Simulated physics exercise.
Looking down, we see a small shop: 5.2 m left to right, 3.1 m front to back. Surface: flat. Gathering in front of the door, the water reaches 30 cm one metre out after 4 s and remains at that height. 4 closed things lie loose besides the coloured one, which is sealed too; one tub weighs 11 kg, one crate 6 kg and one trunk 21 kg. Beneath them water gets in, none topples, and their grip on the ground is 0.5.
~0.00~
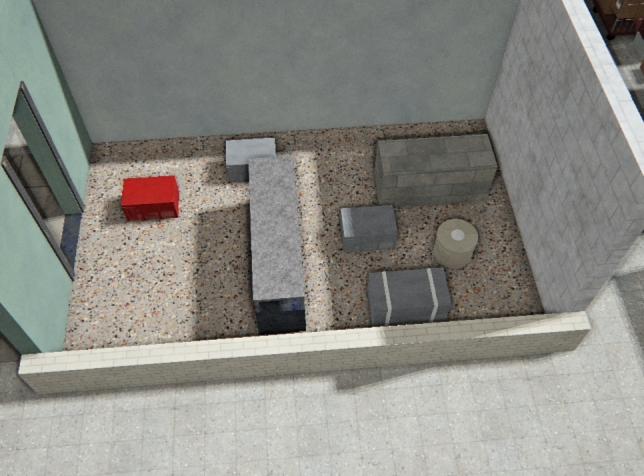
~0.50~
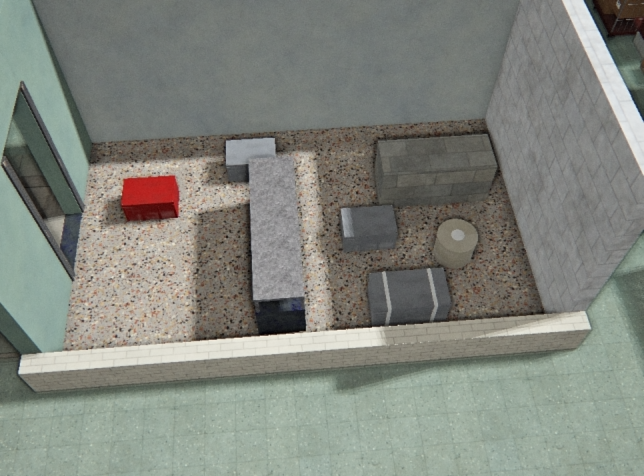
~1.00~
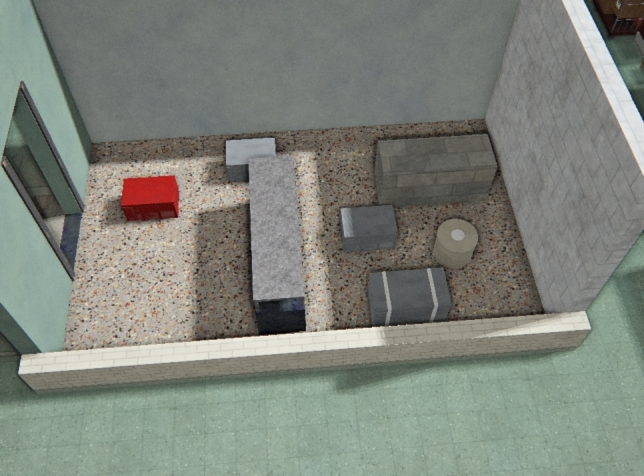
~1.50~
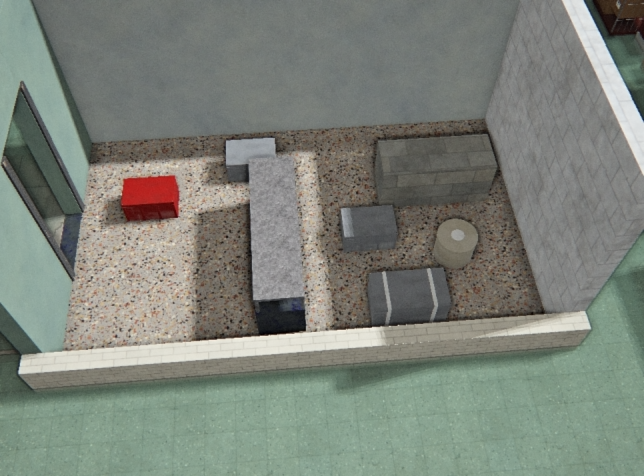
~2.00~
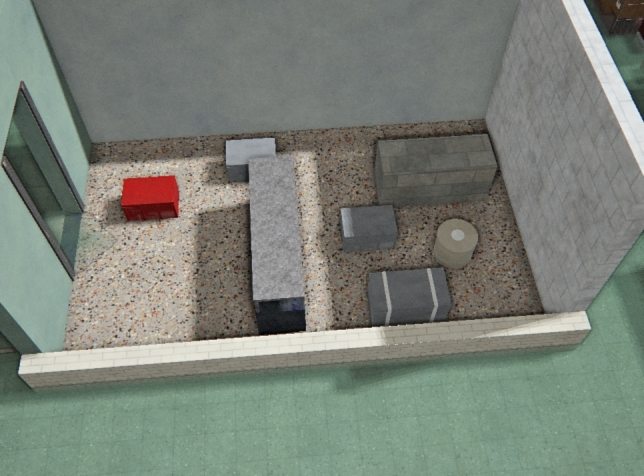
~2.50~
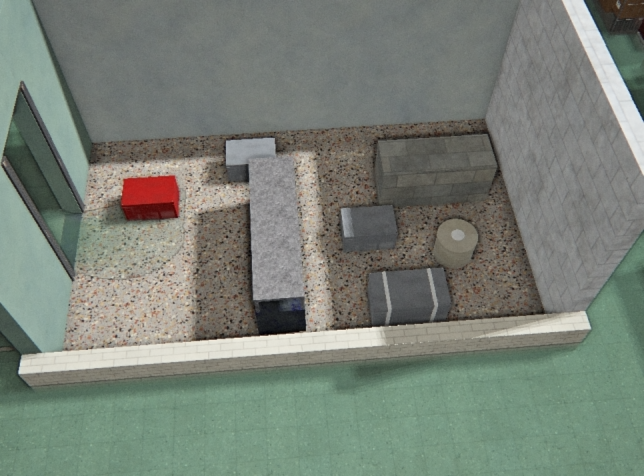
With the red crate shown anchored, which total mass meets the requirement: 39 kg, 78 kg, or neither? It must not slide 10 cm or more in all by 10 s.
Heavier wins.
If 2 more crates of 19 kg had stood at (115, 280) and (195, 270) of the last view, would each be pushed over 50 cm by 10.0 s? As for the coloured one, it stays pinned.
The first is further, the second further.
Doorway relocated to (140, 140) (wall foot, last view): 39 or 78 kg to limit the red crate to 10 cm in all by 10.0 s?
If so, only the heavier one succeeds.
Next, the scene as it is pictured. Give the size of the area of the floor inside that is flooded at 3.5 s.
Roughly 4.0 m2 of it is wet.
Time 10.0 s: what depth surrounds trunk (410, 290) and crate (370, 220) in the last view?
Depths: Near 5 cm, then near 3 cm.
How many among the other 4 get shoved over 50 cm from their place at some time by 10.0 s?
Total: 1.
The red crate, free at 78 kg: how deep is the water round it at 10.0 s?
Close to 14 cm deep.
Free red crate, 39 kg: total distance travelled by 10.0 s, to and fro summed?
Some 200 centimetres of travel in total.
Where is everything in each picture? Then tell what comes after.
In the first picture, the red crate at (148, 190), on the bottom; water covers 0.0 m2; 0 of 5 have shifted.
In the second picture, the red crate at (148, 190), on the bottom; water covers 0.0 m2; 0 of 5 have shifted.
In the third picture, the red crate at (148, 190) rests on the ground; water covers 0.0 m2; 0 of 5 have shifted.
In the fourth picture, the red crate at (148, 190), on the bottom; water covers 0.0 m2; 0 of 5 have shifted.
In the fifth picture, the red crate at (148, 190) rests on the ground; 0.2 m2 under water; 0 of 5 have shifted.
In the sixth picture, the red crate at (148, 190) rests on the ground; water covers 0.9 m2; 0 of 5 have shifted.
After 3.5 s the red crate would be 0 cm from its start with 39 kg and 0 cm from its start with 78 kg; 6 cm of water round it then.
After 4.5 s the red crate would be 0 cm from its start with 39 kg and 0 cm from its start with 78 kg; 7 cm of water round it then.
After 7.0 s the red crate would be 17 cm from its start with 39 kg and 0 cm from its start with 78 kg; 10 cm of water round it then.
After 10.0 s the red crate would be 181 cm from its start with 39 kg and 0 cm from its start with 78 kg; 14 cm of water round it then.
